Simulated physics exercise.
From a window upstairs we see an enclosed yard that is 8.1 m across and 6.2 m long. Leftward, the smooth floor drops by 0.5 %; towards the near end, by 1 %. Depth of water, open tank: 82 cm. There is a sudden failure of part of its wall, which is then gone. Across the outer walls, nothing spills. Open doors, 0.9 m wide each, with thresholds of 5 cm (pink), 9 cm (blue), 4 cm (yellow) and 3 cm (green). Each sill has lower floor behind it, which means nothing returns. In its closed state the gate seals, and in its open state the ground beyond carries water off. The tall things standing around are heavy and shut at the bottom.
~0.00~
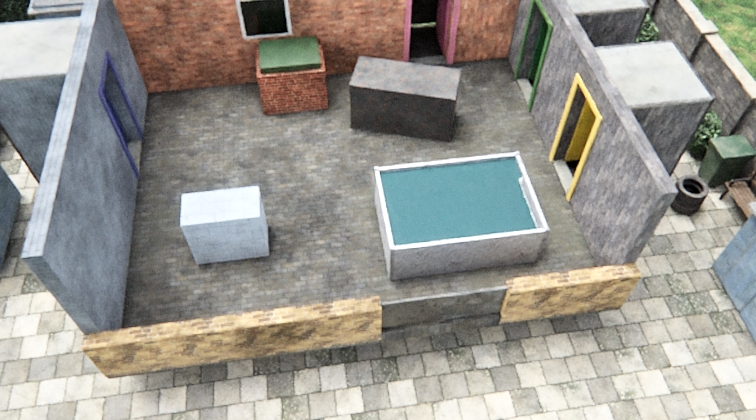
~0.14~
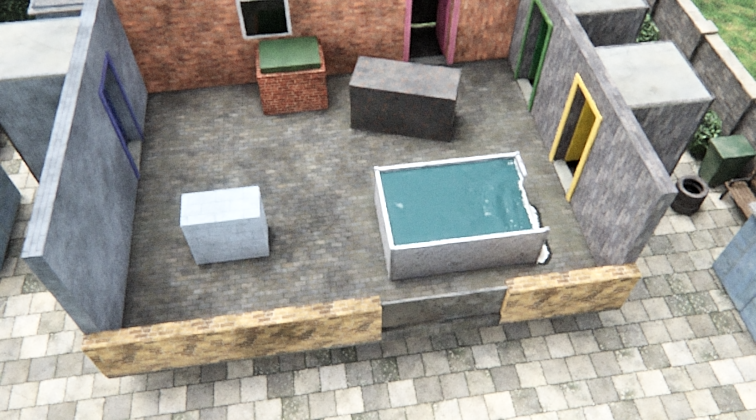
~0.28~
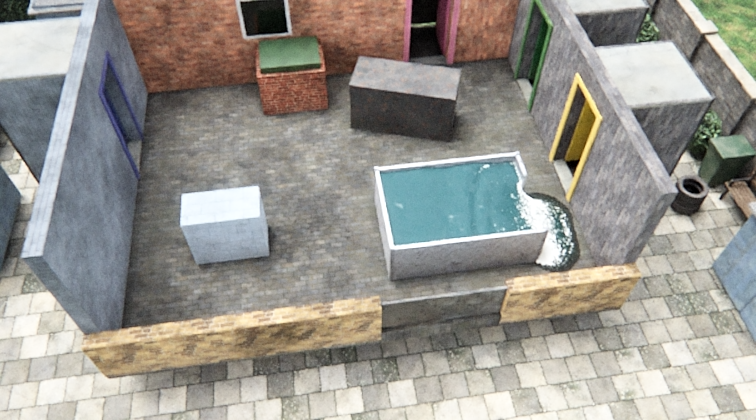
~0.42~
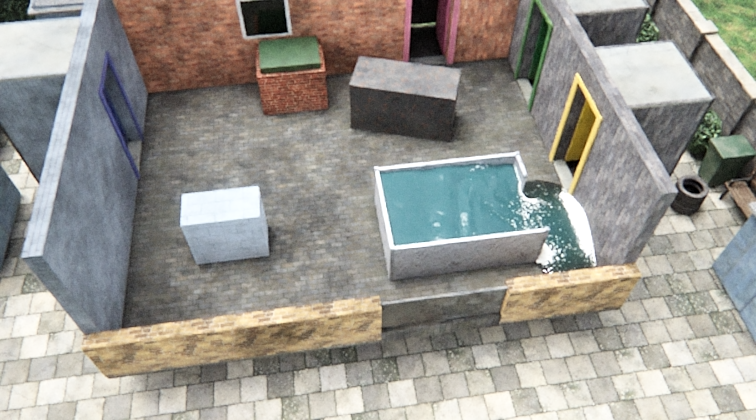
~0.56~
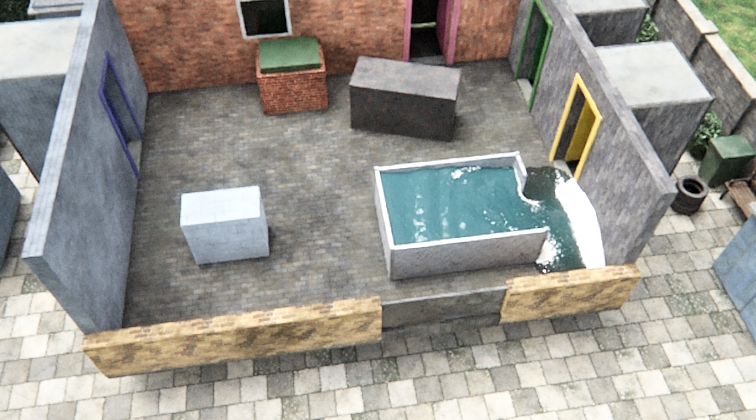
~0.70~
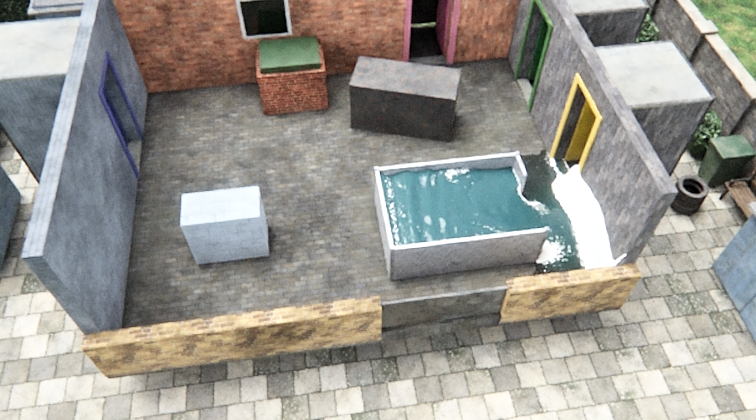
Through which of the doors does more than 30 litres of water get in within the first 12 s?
As I see it, pink door: Beyond the limit; blue door: Short of the limit; yellow door: Beyond the limit; green door: Beyond the limit.
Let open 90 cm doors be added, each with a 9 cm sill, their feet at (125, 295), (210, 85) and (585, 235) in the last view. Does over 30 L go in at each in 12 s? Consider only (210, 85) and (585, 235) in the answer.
So the first one doesn't reach it, while the second one exceeds it.
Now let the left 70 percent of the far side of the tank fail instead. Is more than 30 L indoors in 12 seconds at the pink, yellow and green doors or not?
Against that limit: Pink below, yellow above, green over.
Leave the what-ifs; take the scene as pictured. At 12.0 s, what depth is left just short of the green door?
About 6.0 cm.
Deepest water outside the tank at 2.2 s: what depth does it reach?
58 cm or so.
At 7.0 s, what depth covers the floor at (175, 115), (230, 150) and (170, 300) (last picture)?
Depths: About 3, 2 and 13 centimetres.
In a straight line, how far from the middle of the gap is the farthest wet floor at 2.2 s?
Roughly 4.8 m.
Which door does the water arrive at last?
That would be the blue door, last of all.
After 1.4 s water covers 15 % of the floor and is deepest (72 cm) near (597, 280); pink door not reached, blue door not reached, yellow door 17 cm at the sill, 47 L in, green door not reached.
After 2.2 s water covers 30 % of the floor and is deepest (58 cm) near (600, 289); pink door not reached, blue door not reached, yellow door 17 cm at the sill, 104 L in, green door 5 cm at the sill, 0 L in.
After 3.5 s water covers 45 % of the floor and is deepest (38 cm) near (119, 354); pink door 14 cm at the sill, 38 L in, blue door not reached, yellow door 13 cm at the sill, 174 L in, green door 4 cm at the sill, 1 L in.
After 7.0 s water covers 85 % of the floor and is deepest (18 cm) near (331, 81); pink door 9 cm at the sill, 124 L in, blue door 4 cm at the sill, 0 L in, yellow door 8 cm at the sill, 271 L in, green door 8 cm at the sill, 40 L in.
After 12.0 s water covers 100 % of the floor and is deepest (12 cm) near (131, 353); pink door 8 cm at the sill, 146 L in, blue door 11 cm at the sill, 2 L in, yellow door 5 cm at the sill, 303 L in, green door 6 cm at the sill, 88 L in.
